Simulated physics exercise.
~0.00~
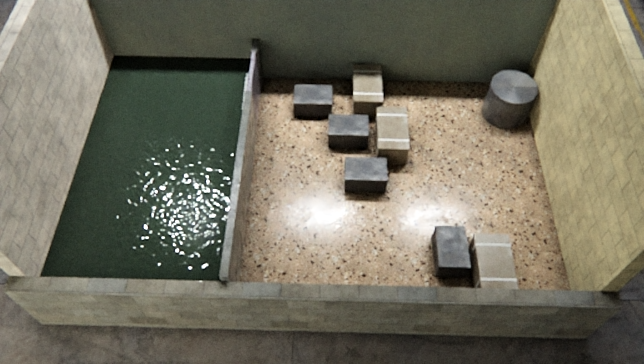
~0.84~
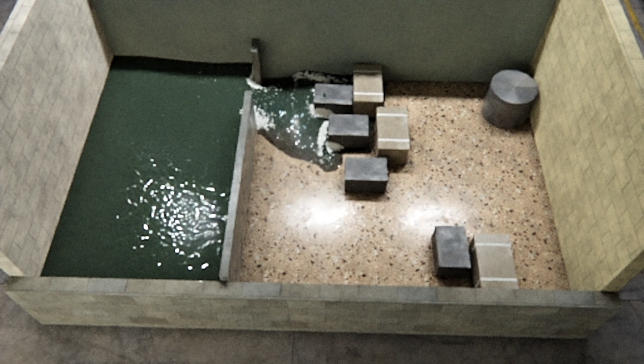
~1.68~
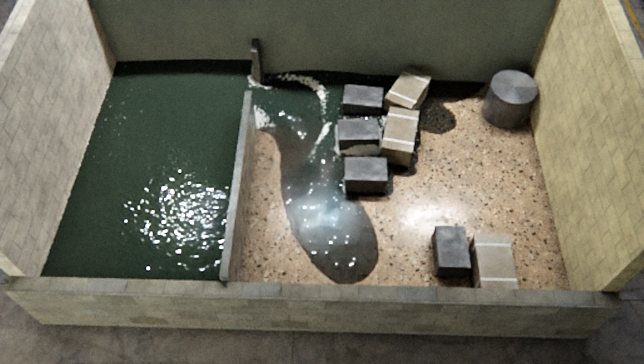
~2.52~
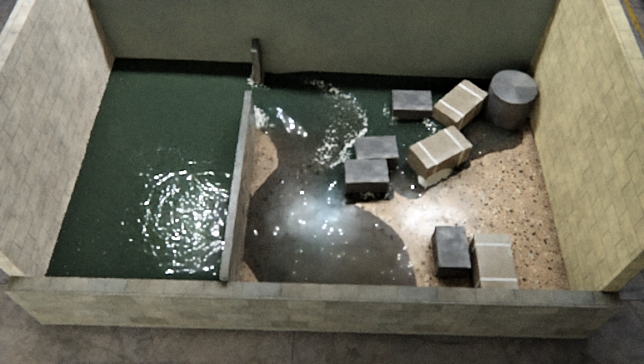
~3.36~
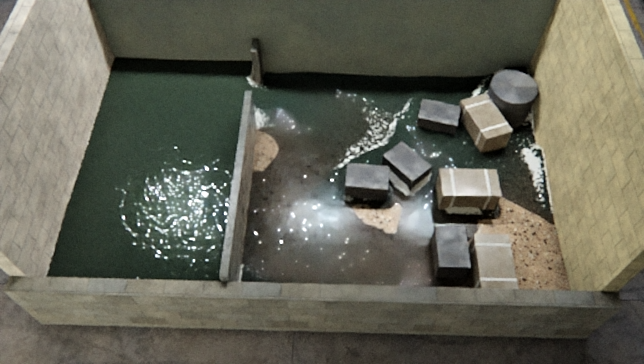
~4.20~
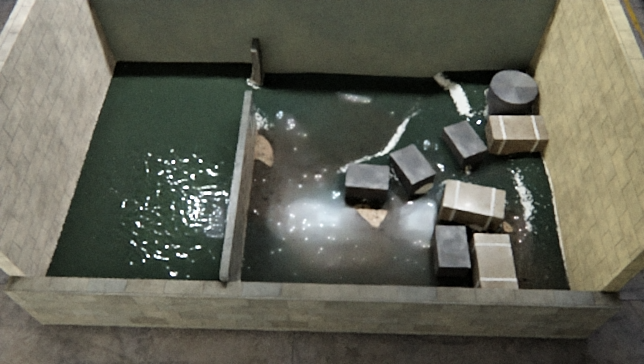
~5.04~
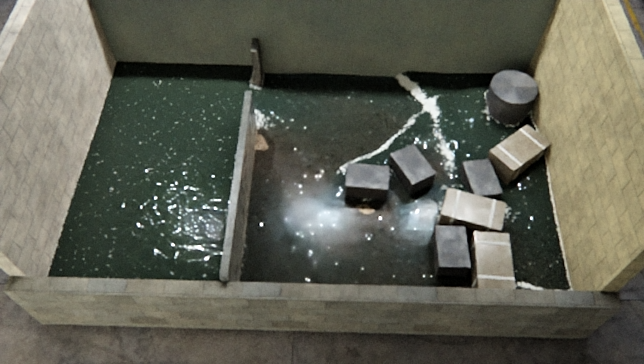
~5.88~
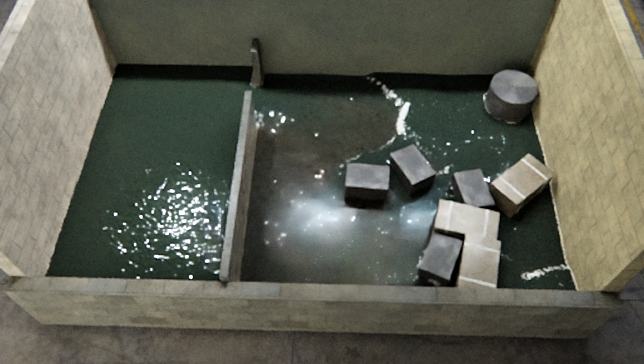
The clip opens on a fixed high view of two adjoining rooms, the left one full of dark green water and the right one dry, with grey boxes, pale banded boxes and a grey cylinder on its speckled floor. A gap opens at the far end of the partition, and water pours through. The flow spreads along the back wall and pushes the upper boxes to the right, turning some of them. Water then curls across the floor toward the front while boxes bunch near the cylinder and right wall. Finally, water covers nearly the whole floor, with several boxes clustered at the lower right.
